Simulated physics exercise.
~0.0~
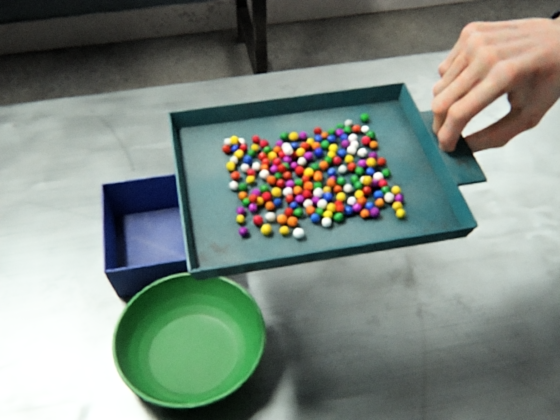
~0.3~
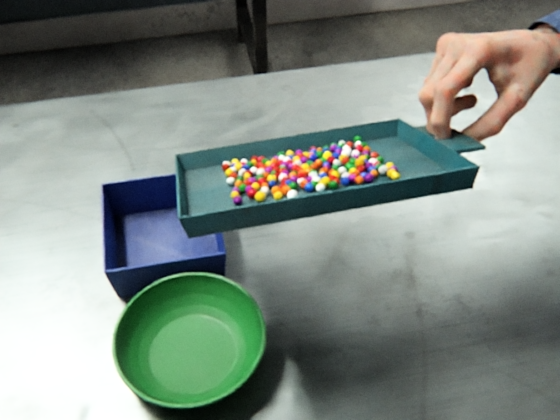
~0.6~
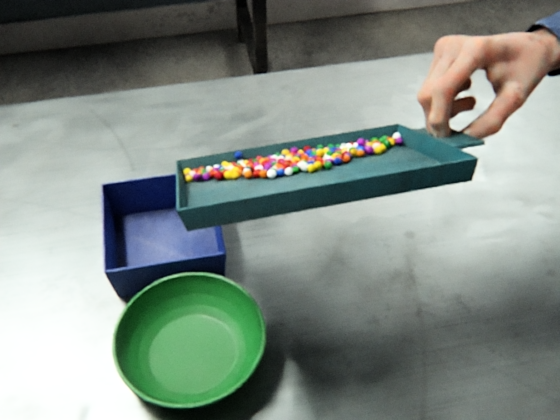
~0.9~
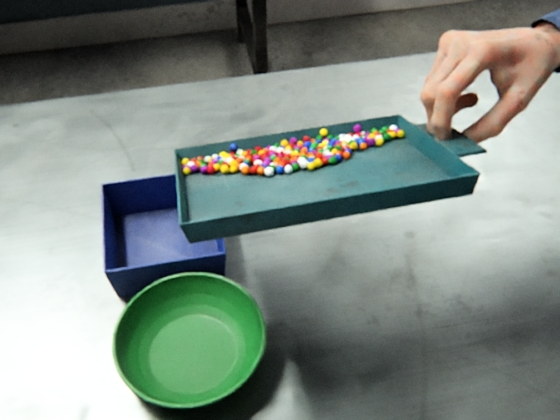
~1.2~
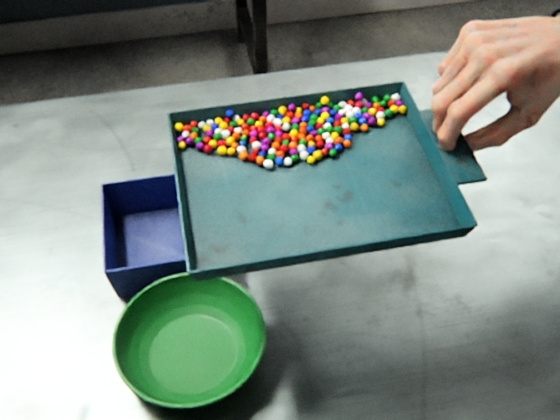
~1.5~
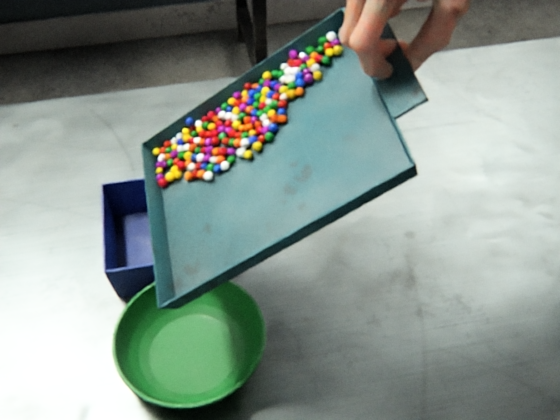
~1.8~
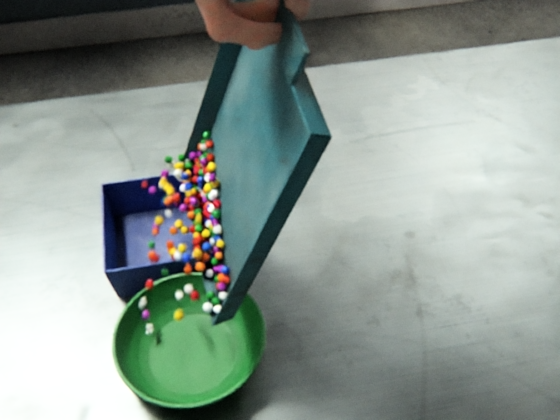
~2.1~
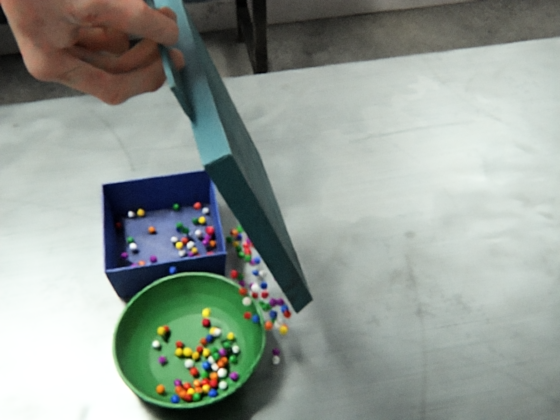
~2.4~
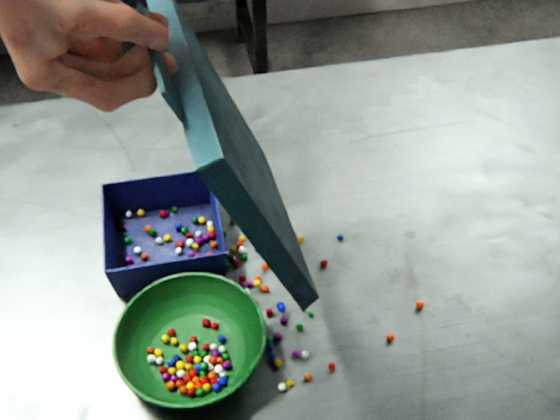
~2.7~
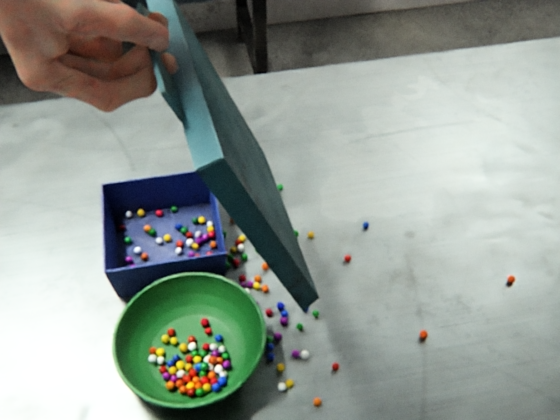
The clip shows a hand tilting a teal tray of colourful beads, levelling it, then moving it left and tipping it steeply, so the beads pour out and end up split among a blue tin, a green bowl and the grey table, some scattering to the right.
